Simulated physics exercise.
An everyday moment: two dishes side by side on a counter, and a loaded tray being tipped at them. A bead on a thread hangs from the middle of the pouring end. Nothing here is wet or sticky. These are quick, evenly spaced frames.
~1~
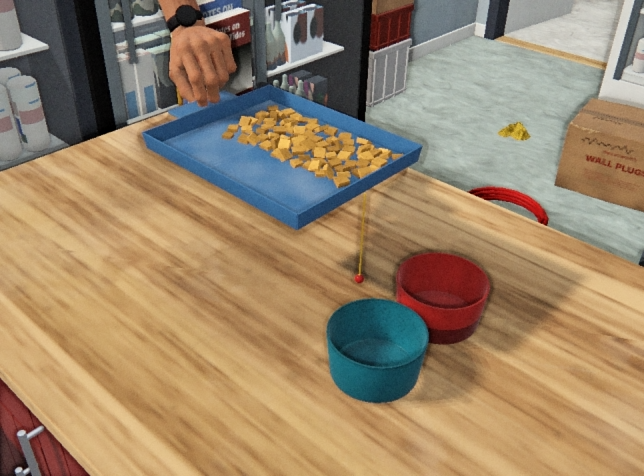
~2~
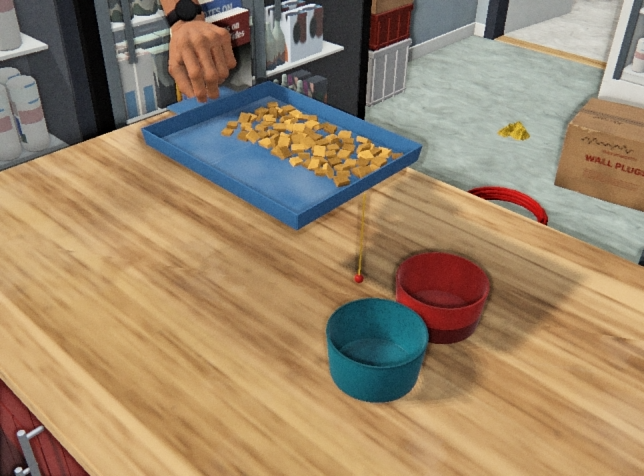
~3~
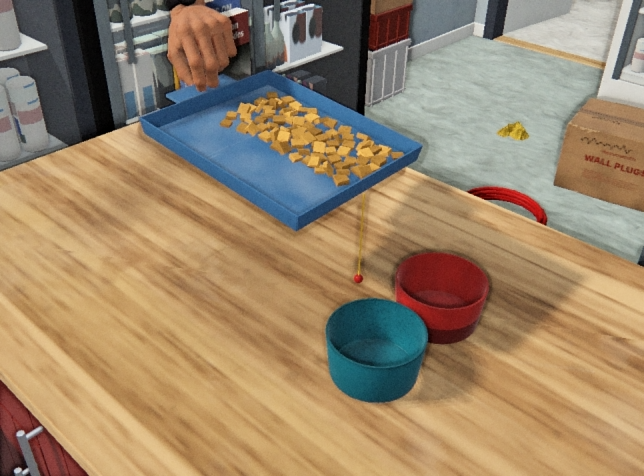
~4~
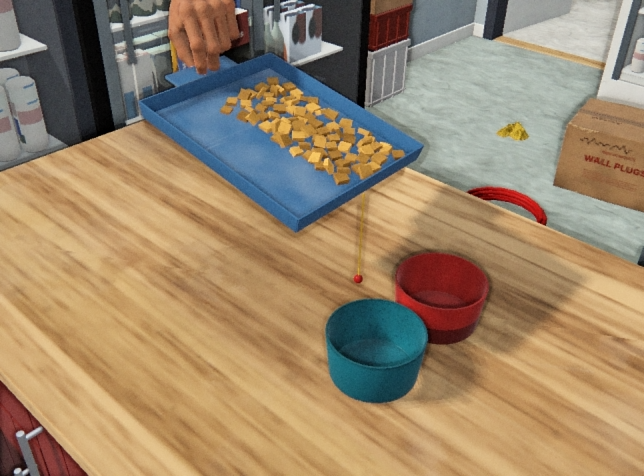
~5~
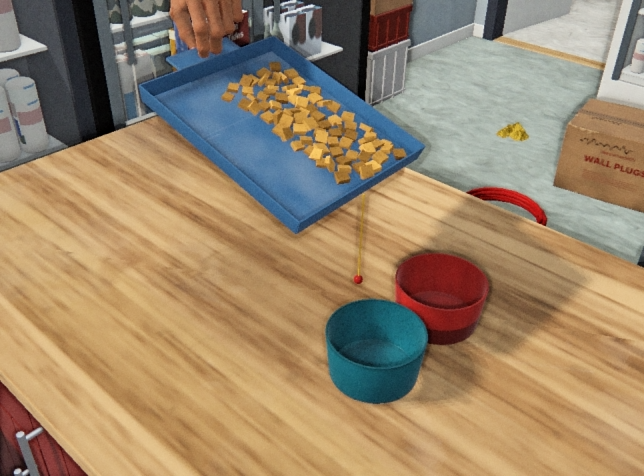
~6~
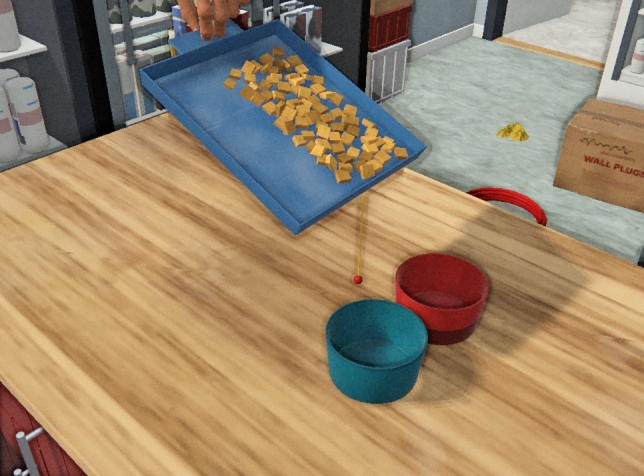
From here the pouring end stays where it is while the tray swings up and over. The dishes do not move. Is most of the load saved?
Caught overall: The larger part.
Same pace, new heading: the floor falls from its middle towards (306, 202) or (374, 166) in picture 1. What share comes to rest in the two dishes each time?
Roughly 10 per cent, and 30 per cent.
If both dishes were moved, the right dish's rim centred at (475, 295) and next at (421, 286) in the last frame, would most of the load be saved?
In turn: Below a half; the larger part.
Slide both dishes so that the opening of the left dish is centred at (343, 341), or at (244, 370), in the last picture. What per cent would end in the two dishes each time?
In turn 80 and 20 in a hundred.
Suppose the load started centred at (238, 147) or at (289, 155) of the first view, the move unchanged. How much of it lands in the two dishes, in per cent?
About 60 and 70 per cent.
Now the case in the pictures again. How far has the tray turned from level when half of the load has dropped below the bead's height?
At some 115 degrees.
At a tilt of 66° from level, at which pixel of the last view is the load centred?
Roughly at (362, 162).
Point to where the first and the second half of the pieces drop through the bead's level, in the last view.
At about (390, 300), then at (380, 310).
Shortly afterwards, tray tipped steeply; the whole lot on the tray.
Next, tray tipped past a quarter turn; near two thirds on the tray; a little in the left dish; only a few in the right dish; a little outside both; a little in the air.
Some moments later, tray tipped past a quarter turn; near half in the left dish; near a quarter in the right dish; near a third outside both.
In the end, tray tipped past a quarter turn; near half in the left dish; near a quarter in the right dish; near a third outside both.
